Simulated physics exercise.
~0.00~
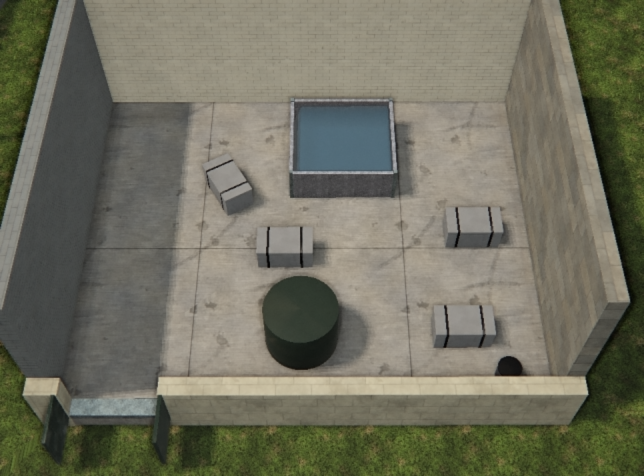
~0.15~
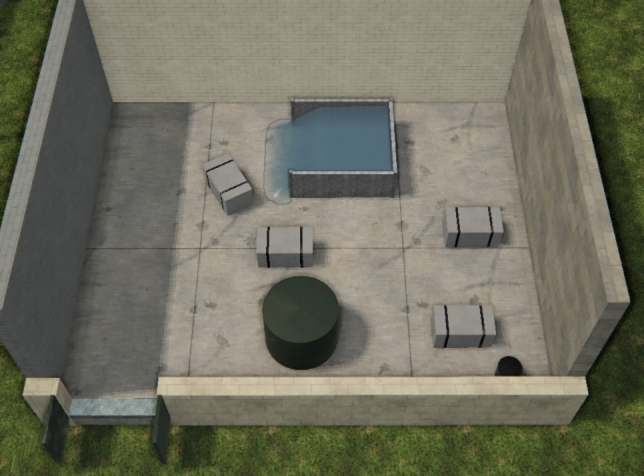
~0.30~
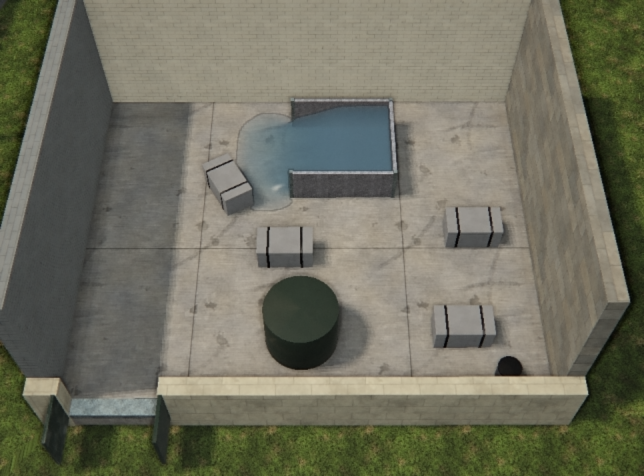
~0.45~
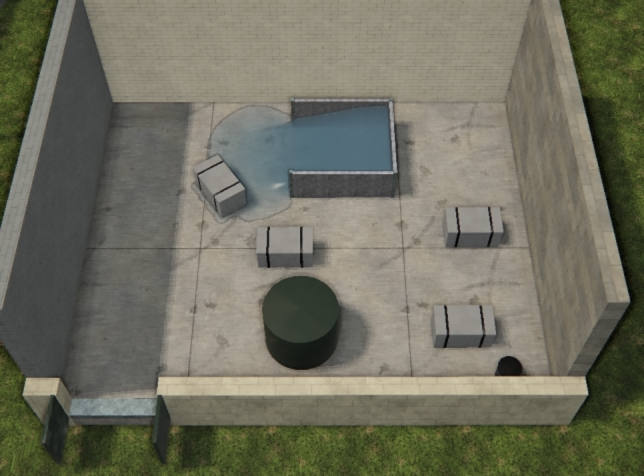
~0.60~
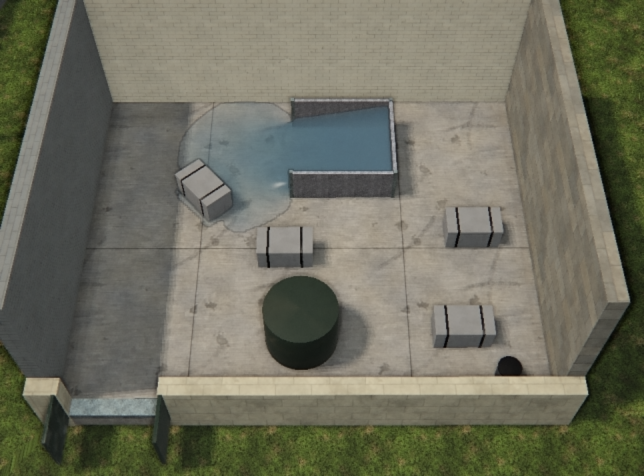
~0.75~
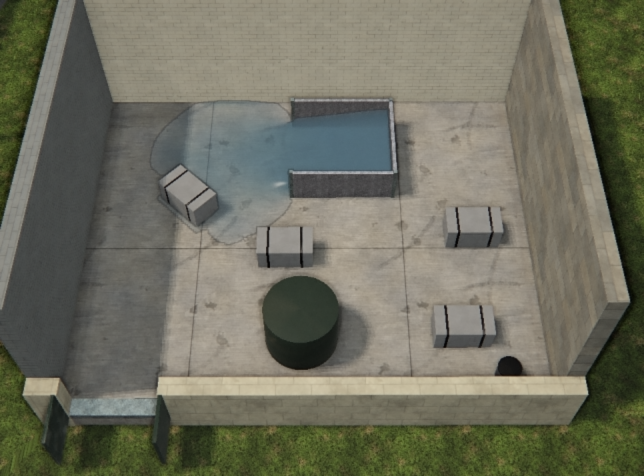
In a walled yard, the left side of a raised water tank gave way and water spread across the concrete, pushing the nearest gray trunk a short way left while the other trunks stayed put.
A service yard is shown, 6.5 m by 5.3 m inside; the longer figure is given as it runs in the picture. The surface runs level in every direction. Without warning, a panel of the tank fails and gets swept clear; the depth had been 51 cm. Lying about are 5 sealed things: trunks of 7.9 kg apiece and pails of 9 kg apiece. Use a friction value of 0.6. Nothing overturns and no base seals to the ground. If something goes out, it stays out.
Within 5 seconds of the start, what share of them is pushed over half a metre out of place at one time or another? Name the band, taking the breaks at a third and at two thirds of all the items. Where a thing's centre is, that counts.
The answer is the lowest band, under a third.
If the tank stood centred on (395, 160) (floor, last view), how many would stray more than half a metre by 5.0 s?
The answer would then be 1.
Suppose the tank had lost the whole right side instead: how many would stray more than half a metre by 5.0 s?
That gives 3 of them.
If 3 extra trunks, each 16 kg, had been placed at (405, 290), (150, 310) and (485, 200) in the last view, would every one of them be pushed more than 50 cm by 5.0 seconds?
In that order: Under, more, short of it.
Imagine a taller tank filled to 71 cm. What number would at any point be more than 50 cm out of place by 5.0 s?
Then 1.
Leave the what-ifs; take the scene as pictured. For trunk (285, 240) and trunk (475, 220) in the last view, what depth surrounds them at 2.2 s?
I'd put it at 0 cm and 0 cm respectively.
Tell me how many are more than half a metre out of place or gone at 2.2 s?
1.
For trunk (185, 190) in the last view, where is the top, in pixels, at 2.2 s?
It ends up close to (93, 258).
After 1.1 s 1 of 5 are over 50 cm from their spots; 0 afloat.
After 2.2 s 1 of 5 are over 50 cm from their spots; 1 afloat.
After 3.5 s 1 of 5 are over 50 cm from their spots; 1 afloat.
After 5.0 s 1 of 5 are over 50 cm from their spots, and 1 have been at some point; 0 afloat.
